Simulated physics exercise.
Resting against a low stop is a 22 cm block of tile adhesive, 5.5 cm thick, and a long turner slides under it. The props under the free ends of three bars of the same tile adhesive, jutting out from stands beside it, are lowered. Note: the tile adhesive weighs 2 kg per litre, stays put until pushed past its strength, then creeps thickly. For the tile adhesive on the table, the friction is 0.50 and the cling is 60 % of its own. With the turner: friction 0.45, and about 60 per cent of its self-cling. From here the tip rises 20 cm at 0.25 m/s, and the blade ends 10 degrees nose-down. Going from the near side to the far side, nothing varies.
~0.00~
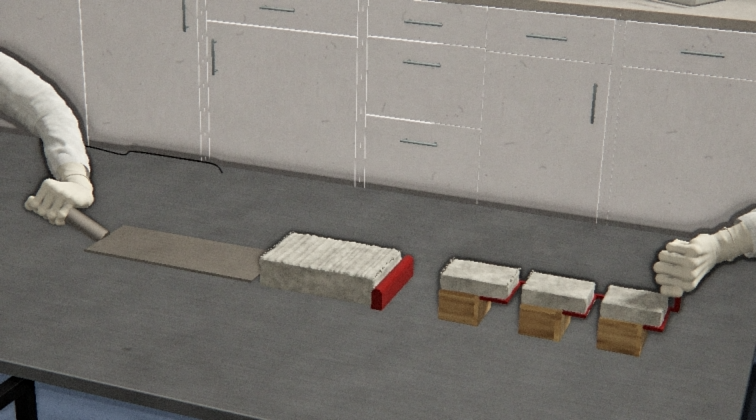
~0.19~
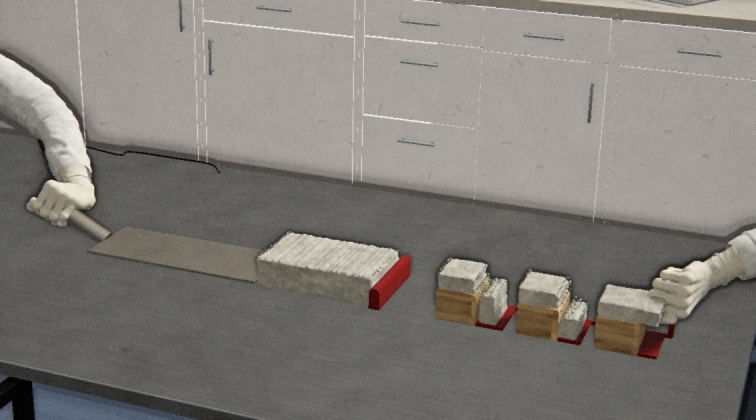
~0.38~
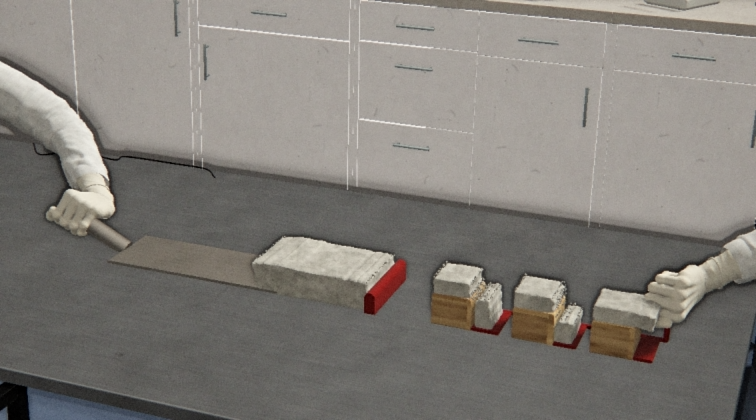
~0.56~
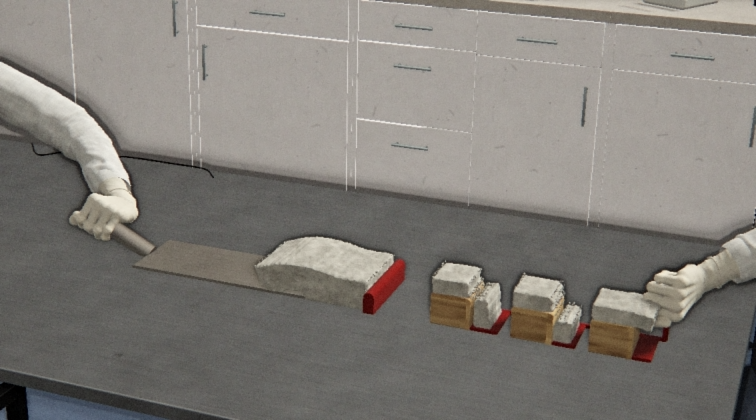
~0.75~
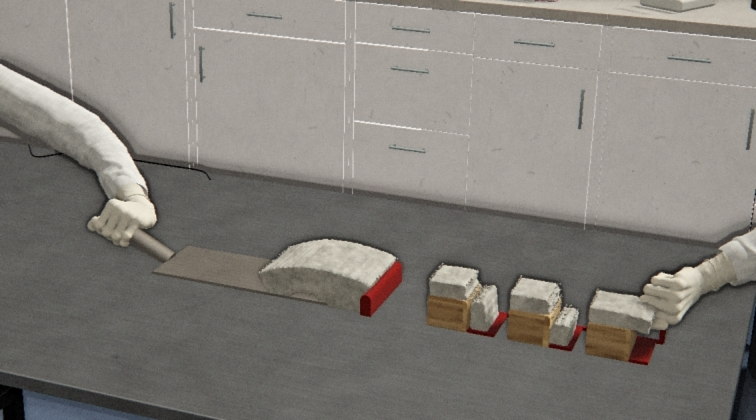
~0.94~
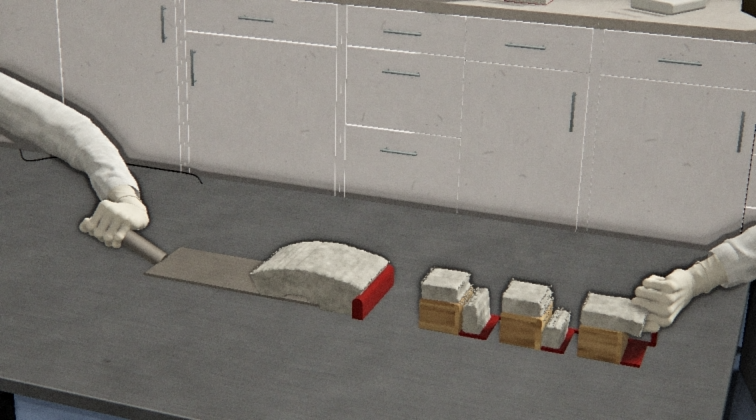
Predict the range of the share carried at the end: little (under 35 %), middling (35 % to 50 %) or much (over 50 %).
Predicted range: Much.
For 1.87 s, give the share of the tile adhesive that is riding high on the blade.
About 55 %.
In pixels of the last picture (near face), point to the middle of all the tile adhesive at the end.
The middle is near (307, 231) in that view.
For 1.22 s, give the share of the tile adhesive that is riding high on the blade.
Near 4 %.
After 1.22 s, the tip is 7.3 cm up.
After 1.54 s, the tip is 15 cm up.
After 1.87 s, the tip is 20 cm up and 56 % is riding high on the blade.
After 2.20 s, the tip is 20 cm up and 56 % is riding high on the blade.
After 2.30 s, the tip is 20 cm up and 56 % is riding high on the blade.
